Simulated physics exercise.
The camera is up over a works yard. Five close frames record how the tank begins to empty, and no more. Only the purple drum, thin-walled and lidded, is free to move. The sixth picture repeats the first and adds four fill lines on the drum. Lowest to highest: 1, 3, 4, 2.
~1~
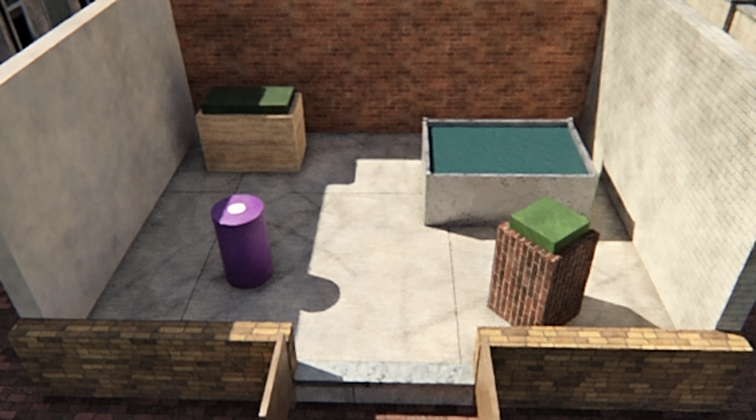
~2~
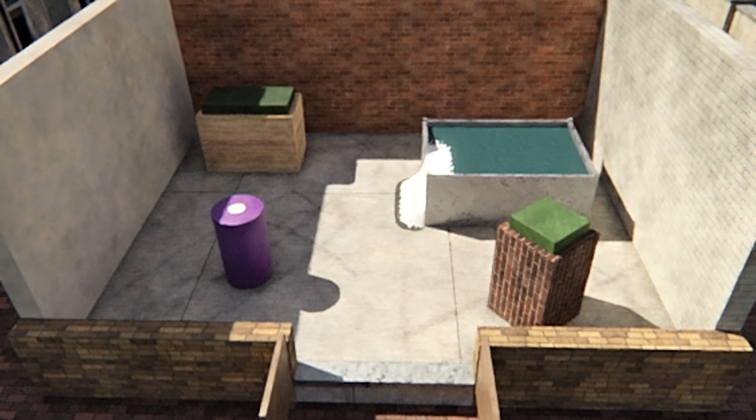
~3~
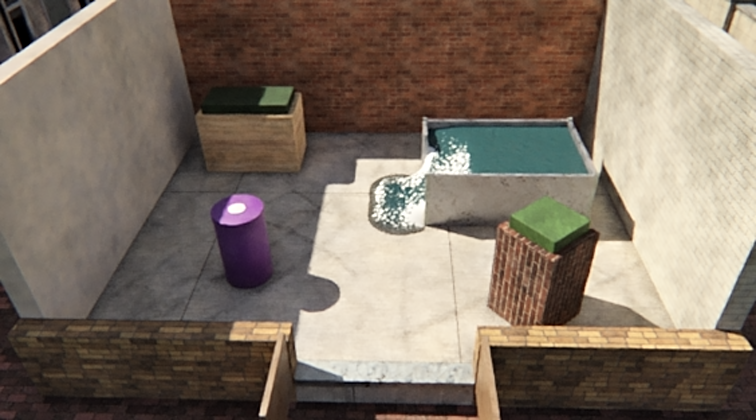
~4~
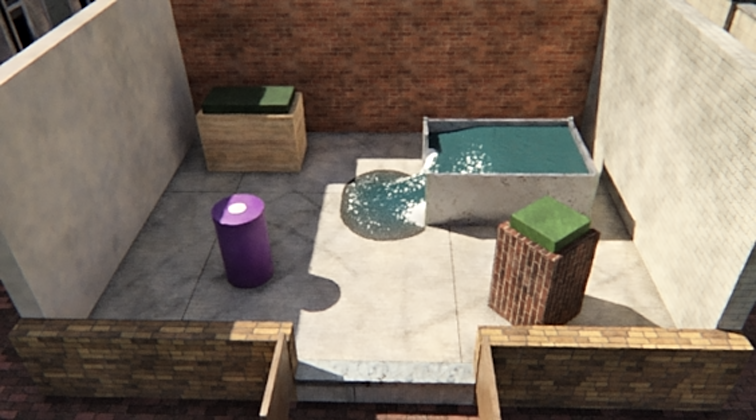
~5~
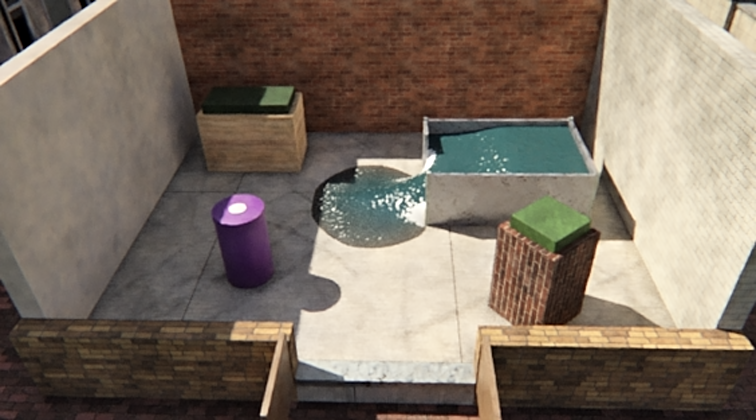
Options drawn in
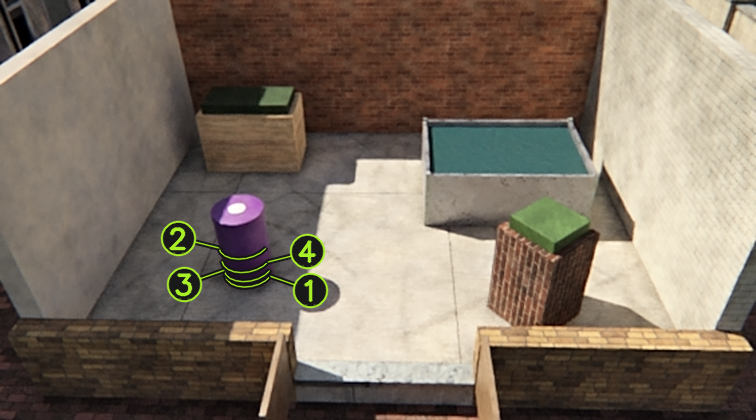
At first, a full tank of green water stands at the right of a walled yard, with a purple drum on the dry paving at left. Water then pours over the tank's left side, and a foamy puddle spreads leftward across the ground while the drum stays in place.
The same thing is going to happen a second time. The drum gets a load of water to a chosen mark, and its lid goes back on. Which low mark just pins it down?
Use mark 4.
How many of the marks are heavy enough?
Two.
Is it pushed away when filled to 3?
Yes, it does.
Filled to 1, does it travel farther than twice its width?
Yes.
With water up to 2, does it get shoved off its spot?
No.
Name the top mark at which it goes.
Mark 3.
On the marked copy, 1 at (244, 287); 2 at (238, 259); 3 at (243, 281); 4 at (241, 272); from the bottom up 1, 3, 4, 2.
If 1 is chosen, it is pushed about 4 times its own width away.
If 2 is chosen, it does not move.
If 3 is chosen, it is pushed about 3 times its own width away.
If 4 is chosen, it does not move.
